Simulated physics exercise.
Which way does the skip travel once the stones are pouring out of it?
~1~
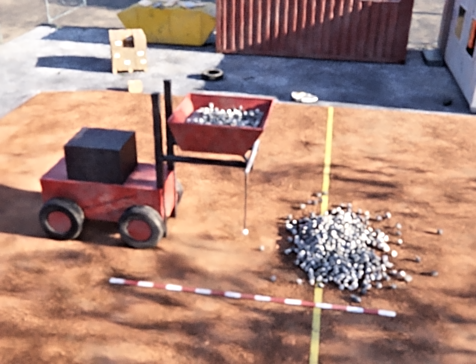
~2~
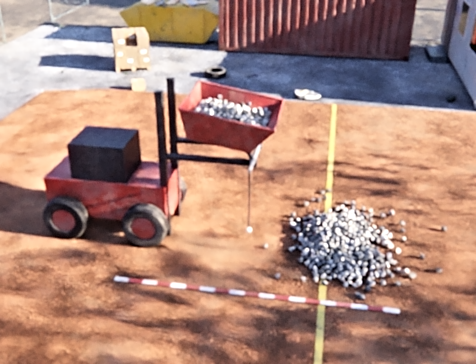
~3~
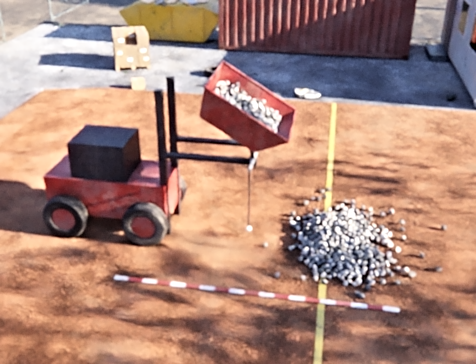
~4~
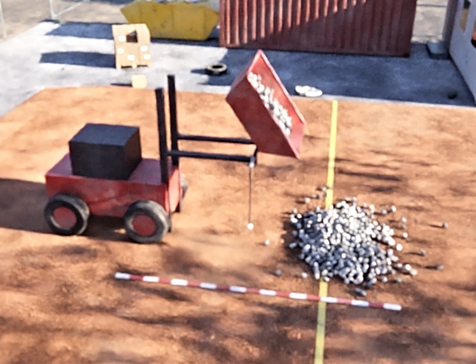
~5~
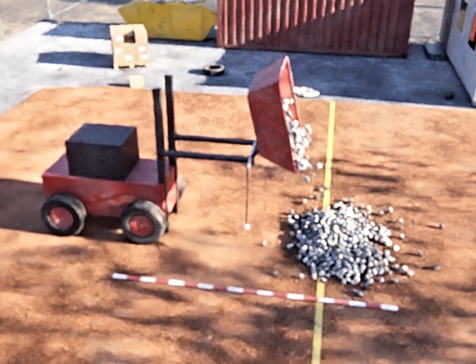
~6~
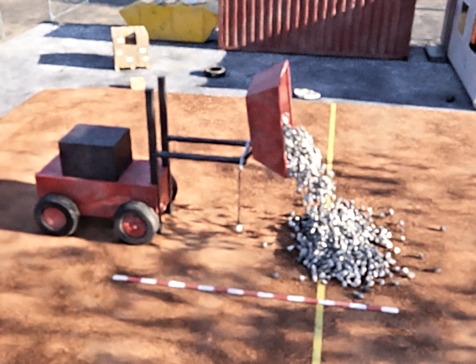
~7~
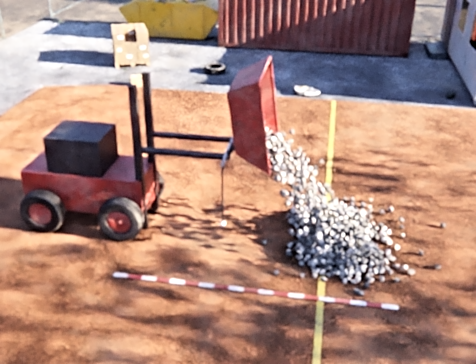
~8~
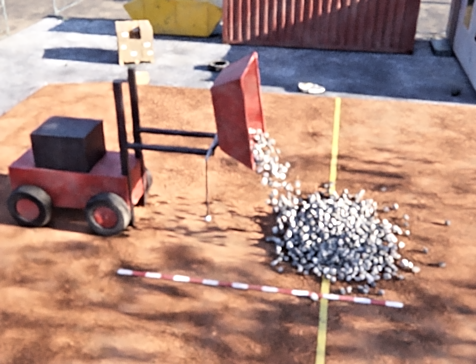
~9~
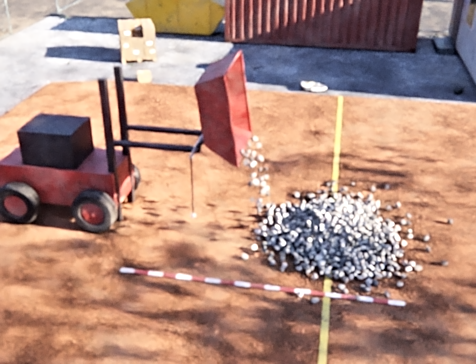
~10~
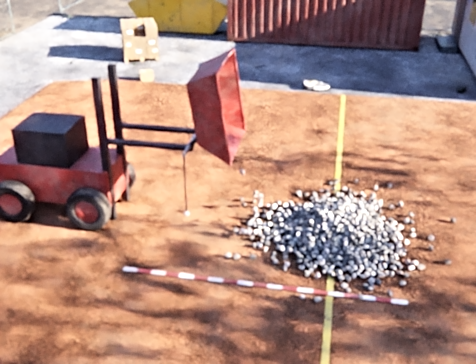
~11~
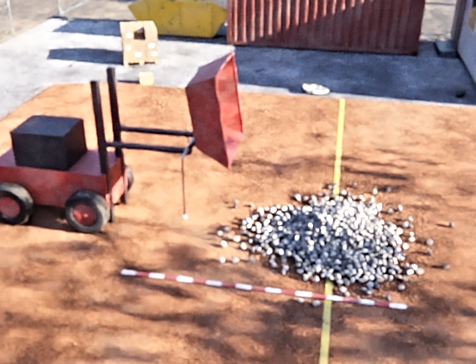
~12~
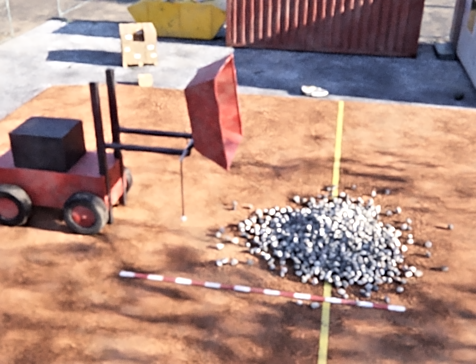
The skip moves to the left, carried along as the truck backs away from the pile.
